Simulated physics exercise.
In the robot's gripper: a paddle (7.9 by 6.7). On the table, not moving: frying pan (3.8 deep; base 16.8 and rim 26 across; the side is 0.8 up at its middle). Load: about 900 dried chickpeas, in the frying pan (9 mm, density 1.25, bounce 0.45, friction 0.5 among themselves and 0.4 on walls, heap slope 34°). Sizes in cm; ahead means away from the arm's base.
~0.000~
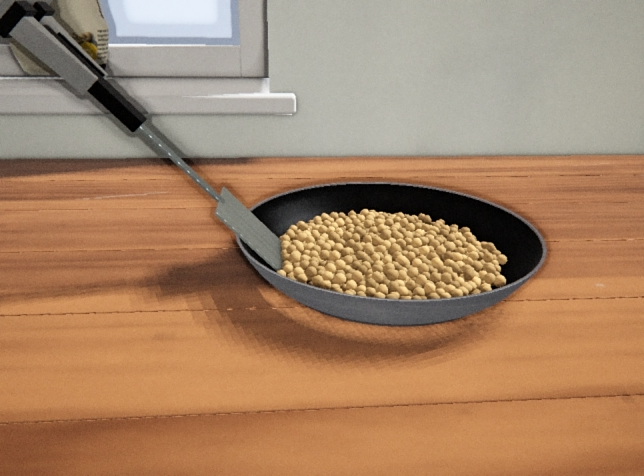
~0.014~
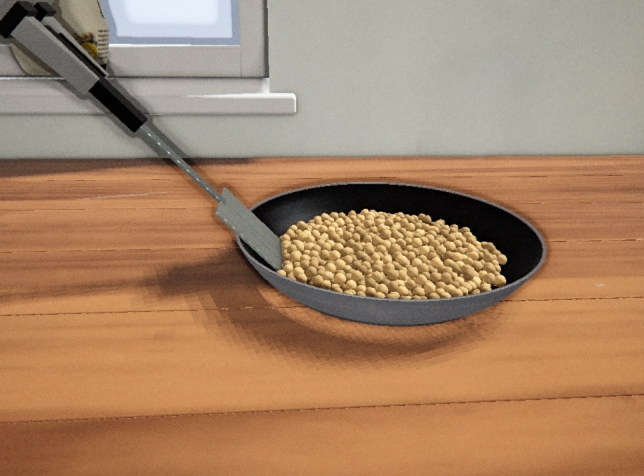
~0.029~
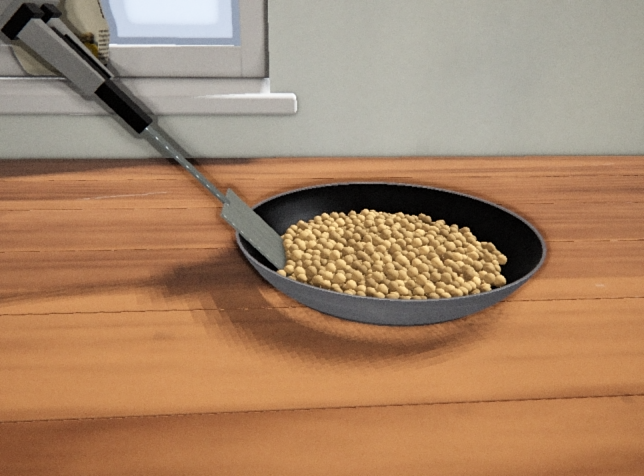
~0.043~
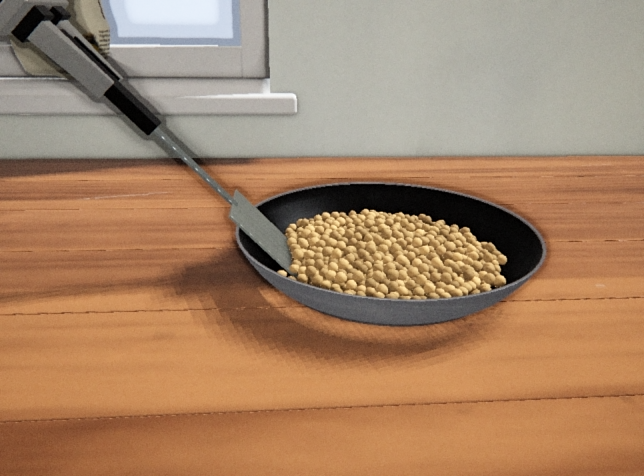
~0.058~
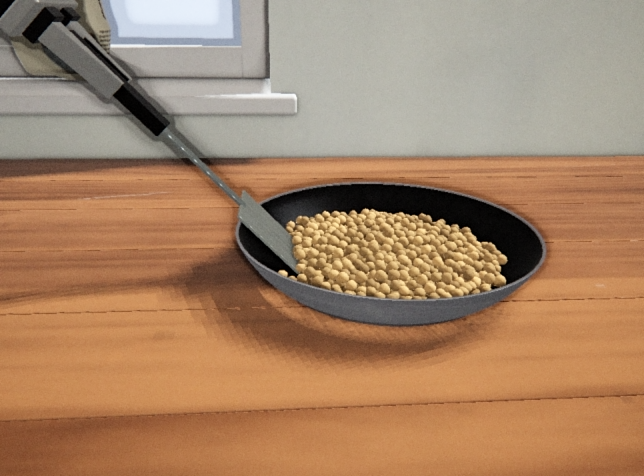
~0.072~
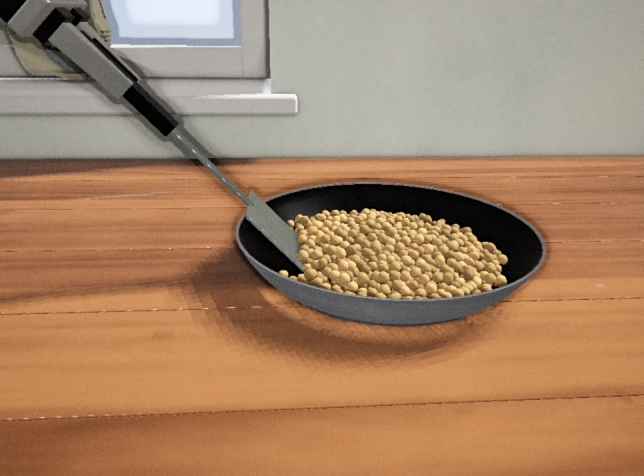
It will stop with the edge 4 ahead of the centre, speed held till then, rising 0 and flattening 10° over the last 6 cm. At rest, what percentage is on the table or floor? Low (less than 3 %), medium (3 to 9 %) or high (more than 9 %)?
Share on the table or floor: Low (less than 3 %).
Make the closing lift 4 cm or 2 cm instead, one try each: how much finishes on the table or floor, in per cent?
Some 0 and 0 per cent.
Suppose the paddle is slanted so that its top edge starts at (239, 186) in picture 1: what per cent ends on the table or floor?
Some 0 per cent.
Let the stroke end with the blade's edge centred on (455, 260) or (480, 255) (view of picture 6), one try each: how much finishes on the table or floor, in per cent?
About 0 and 5 per cent.
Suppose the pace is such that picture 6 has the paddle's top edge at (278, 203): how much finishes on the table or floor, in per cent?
About 0 per cent.
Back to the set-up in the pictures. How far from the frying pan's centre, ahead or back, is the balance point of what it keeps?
Some 3.0 cm ahead.
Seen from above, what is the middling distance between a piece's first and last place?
About 2 cm.
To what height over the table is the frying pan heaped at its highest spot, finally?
Some 4.0 cm.
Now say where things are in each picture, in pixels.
Paddle top edge at (219, 200), sloping 47°; upper third of the load around (386, 248), from x 280 to 500, top at y 215; 900 in the frying pan, in the first picture.
Paddle top edge at (220, 200), sloping 47°; upper third of the load around (386, 248), from x 280 to 500, top at y 215, in the second picture.
Paddle top edge at (225, 201), sloping 47°; upper third of the load around (386, 248), from x 280 to 500, top at y 215, in the third picture.
Paddle top edge at (233, 202), sloping 47°; upper third of the load around (381, 248), from x 280 to 500, top at y 215, in the fourth picture.
Paddle top edge at (241, 203), sloping 47°; upper third of the load around (381, 248), from x 280 to 500, top at y 215, in the fifth picture.
Paddle top edge at (249, 203), sloping 47°; upper third of the load around (382, 245), from x 285 to 500, top at y 215; 900 in the frying pan, in the sixth picture.
By 0.15 s, sloping 47°, highest piece 4 above the table; 900 in the frying pan.
By 0.24 s, sloping 42°, highest piece 4 above the table; 900 in the frying pan.
By 0.48 s, sloping 37°, highest piece 4 above the table; 900 in the frying pan.
By 1.53 s, sloping 37°, highest piece 4 above the table; 900 in the frying pan.
Final count, 900 in the frying pan. That is 0 % on the table or floor.
